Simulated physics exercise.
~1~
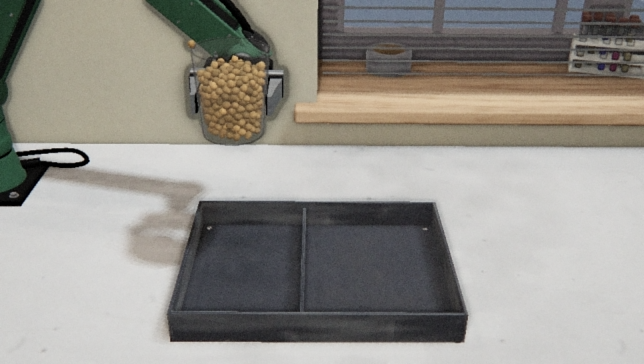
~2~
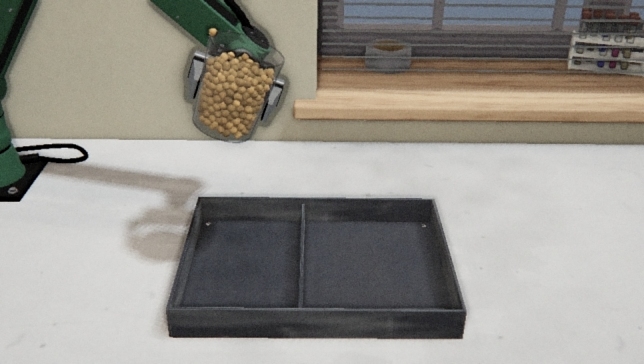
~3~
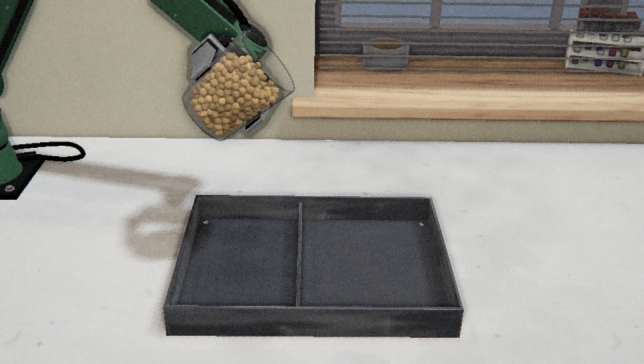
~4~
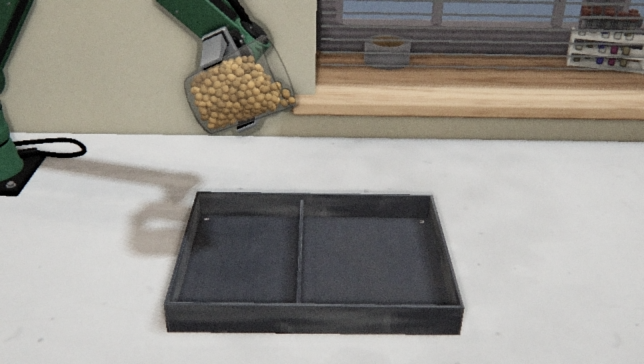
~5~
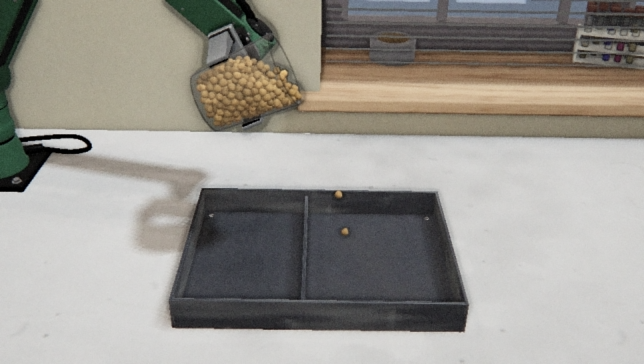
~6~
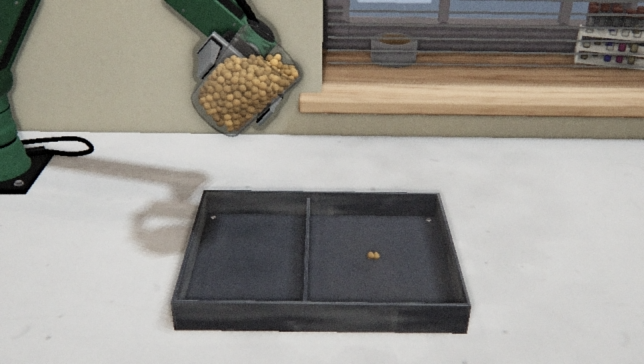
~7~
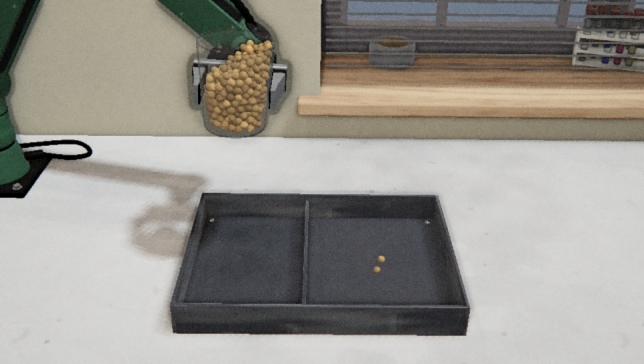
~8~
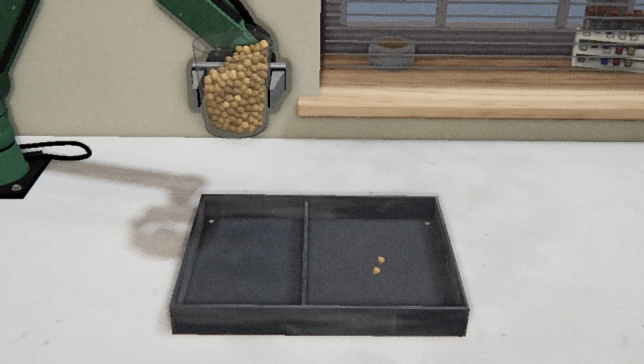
A green robot arm tipped a clear cup of dried chickpeas to the right over a divided black tray, and two dropped into the right-hand section before it turned the cup upright again, still full, leaving the pair lying there.
